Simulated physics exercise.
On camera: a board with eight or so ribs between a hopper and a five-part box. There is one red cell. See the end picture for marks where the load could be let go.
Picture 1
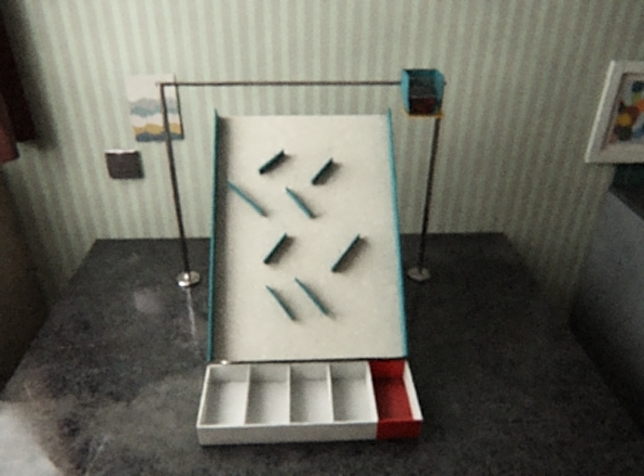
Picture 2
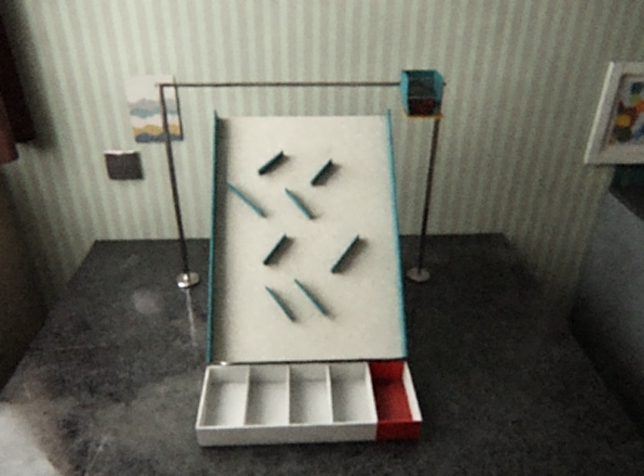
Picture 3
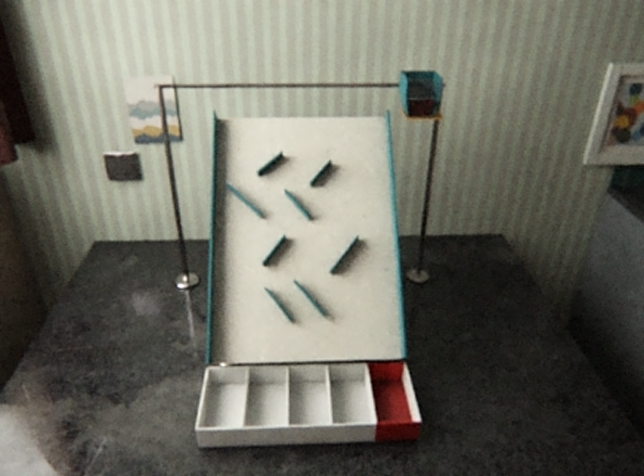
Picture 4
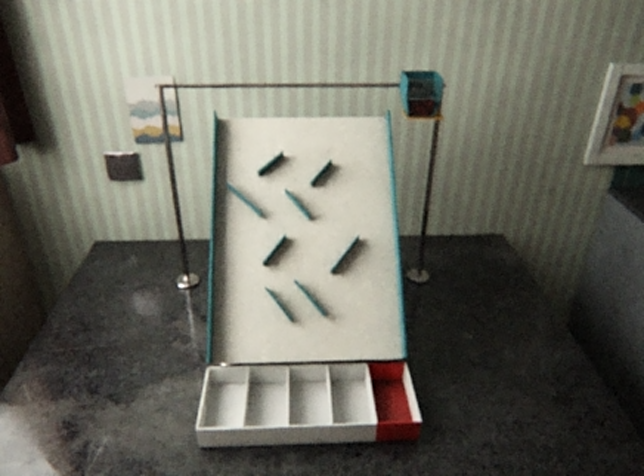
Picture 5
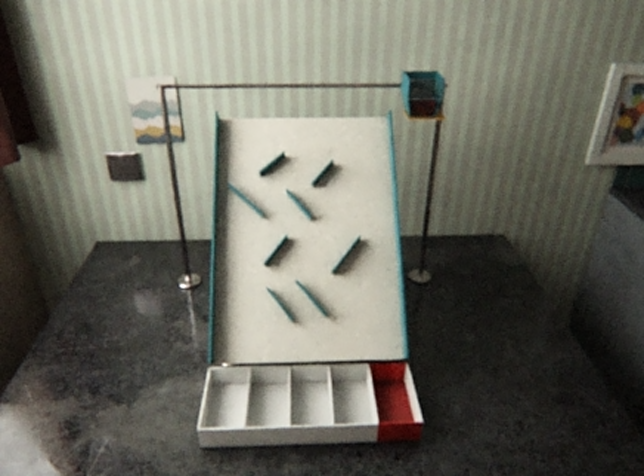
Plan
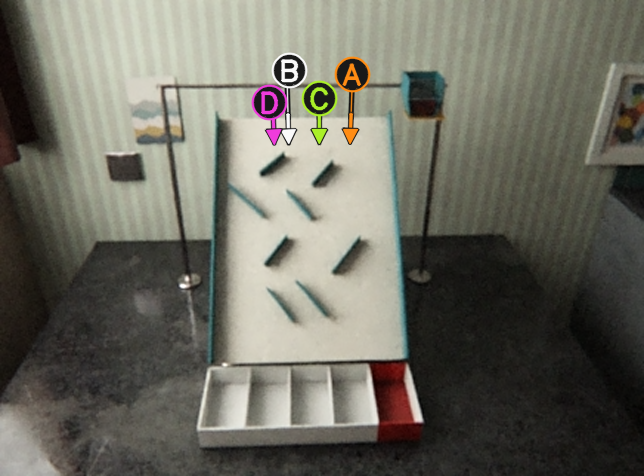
The footage shows a tilted white board with teal edges and several short angled ribs, a small hopper at the upper right, and a white five-part box below with its rightmost cell red; nothing visibly moves.
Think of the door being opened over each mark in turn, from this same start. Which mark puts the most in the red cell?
The best mark is A.
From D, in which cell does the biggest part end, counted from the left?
The first from the left.
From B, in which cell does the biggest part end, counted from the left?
The fourth.
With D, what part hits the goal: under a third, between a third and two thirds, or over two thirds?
Mark D gives under a third.
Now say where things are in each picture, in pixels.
The first frame shows hopper at (420, 108), kidney beans, door shut.
The second frame shows ribs (258, 171) to (283, 150), (311, 181) to (332, 158), (227, 182) to (261, 213).
The third frame shows ribs (284, 189) to (309, 216), (262, 264) to (285, 234), (331, 271) to (359, 235).
The fourth frame shows ribs (265, 287) to (291, 320), (295, 280) to (325, 315).
The fifth frame shows red cell at (399, 430), number 5 of 5 from the left.
On the marked copy, mark A meets the board at (350, 138); mark B meets the board at (288, 138); mark C meets the board at (319, 138); mark D meets the board at (274, 139).
Choosing A, about a third in the red cell, about half in other cells.
Choosing B, a stray few in the red cell, most in other cells, a small part held on the board.
Choosing C, a small part in the red cell, nearly all in other cells.
Choosing D, a stray few in the red cell, most in other cells, a small part held on the board.
